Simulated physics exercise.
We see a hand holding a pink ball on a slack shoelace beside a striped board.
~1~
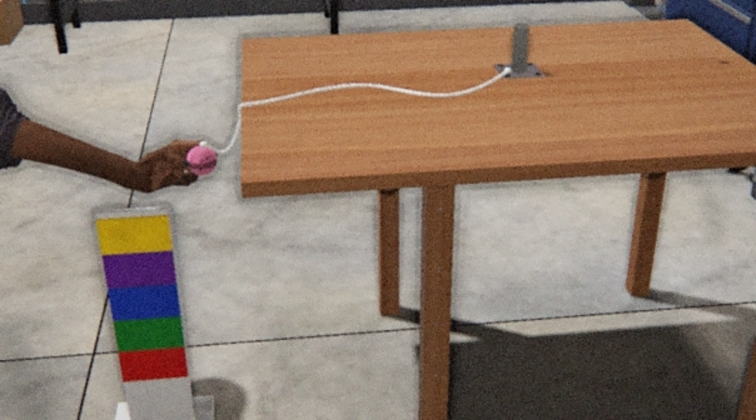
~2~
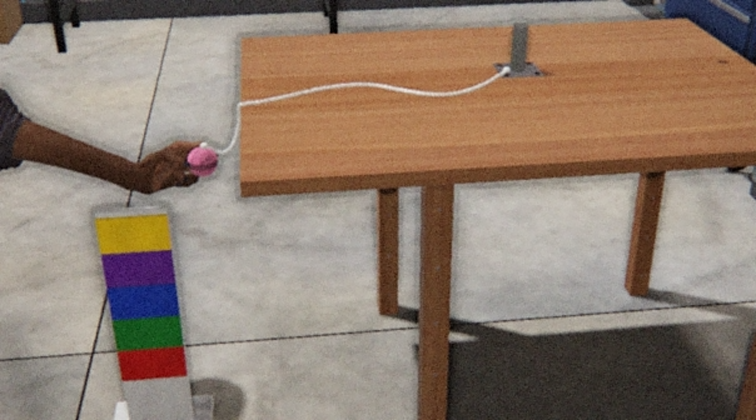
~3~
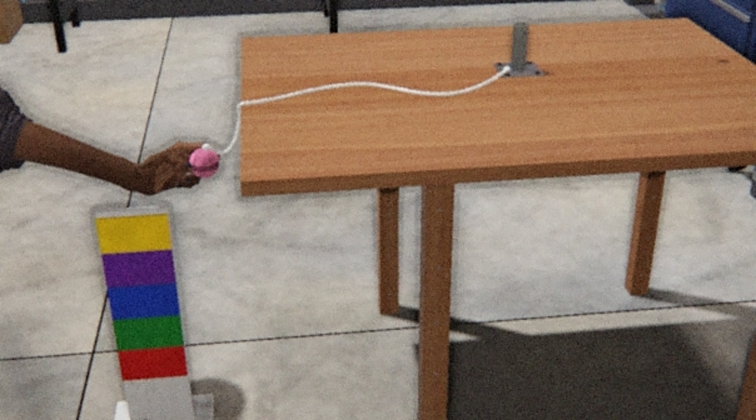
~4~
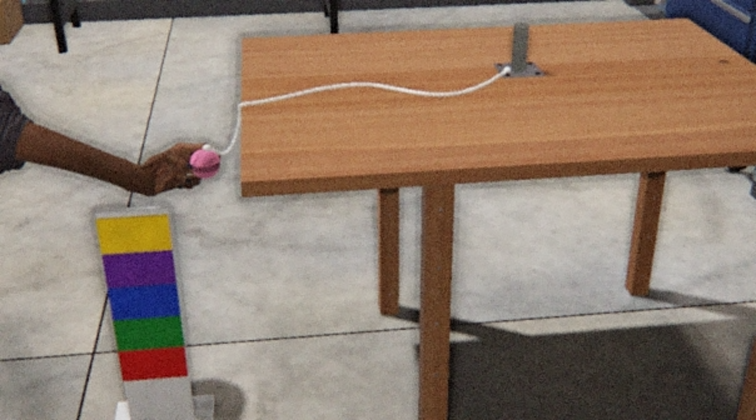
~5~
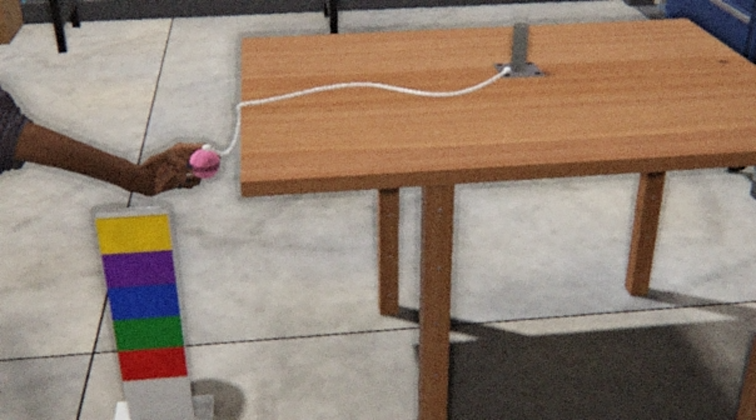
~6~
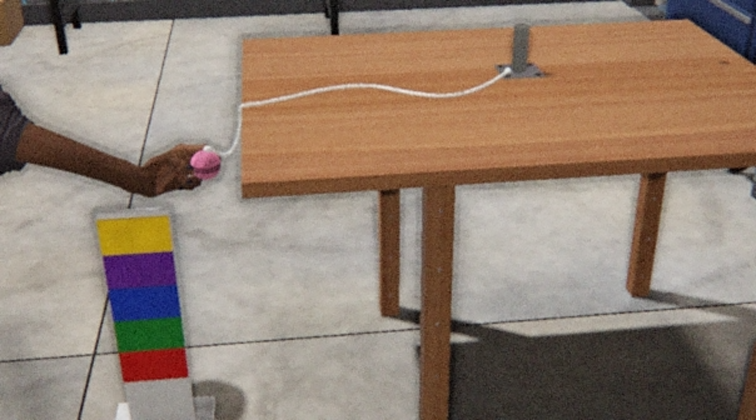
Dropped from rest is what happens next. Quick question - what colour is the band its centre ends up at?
It's the yellow band.
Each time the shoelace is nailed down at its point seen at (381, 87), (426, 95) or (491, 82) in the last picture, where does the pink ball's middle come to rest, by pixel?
Respectively (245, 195), (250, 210) and (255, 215).
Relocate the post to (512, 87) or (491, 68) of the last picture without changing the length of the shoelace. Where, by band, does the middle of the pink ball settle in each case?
First try: Purple; second try: Purple.
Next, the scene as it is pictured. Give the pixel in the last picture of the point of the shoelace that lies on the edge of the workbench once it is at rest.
(278, 100).
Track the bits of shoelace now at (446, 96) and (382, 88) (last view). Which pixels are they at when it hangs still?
Near (416, 83) and (353, 92).
Early on, ball near (272, 212); level with yellow.
Midway, ball near (233, 228); level with yellow.
Finally, ball near (253, 225); level with yellow. Its centre hangs level with the yellow band.
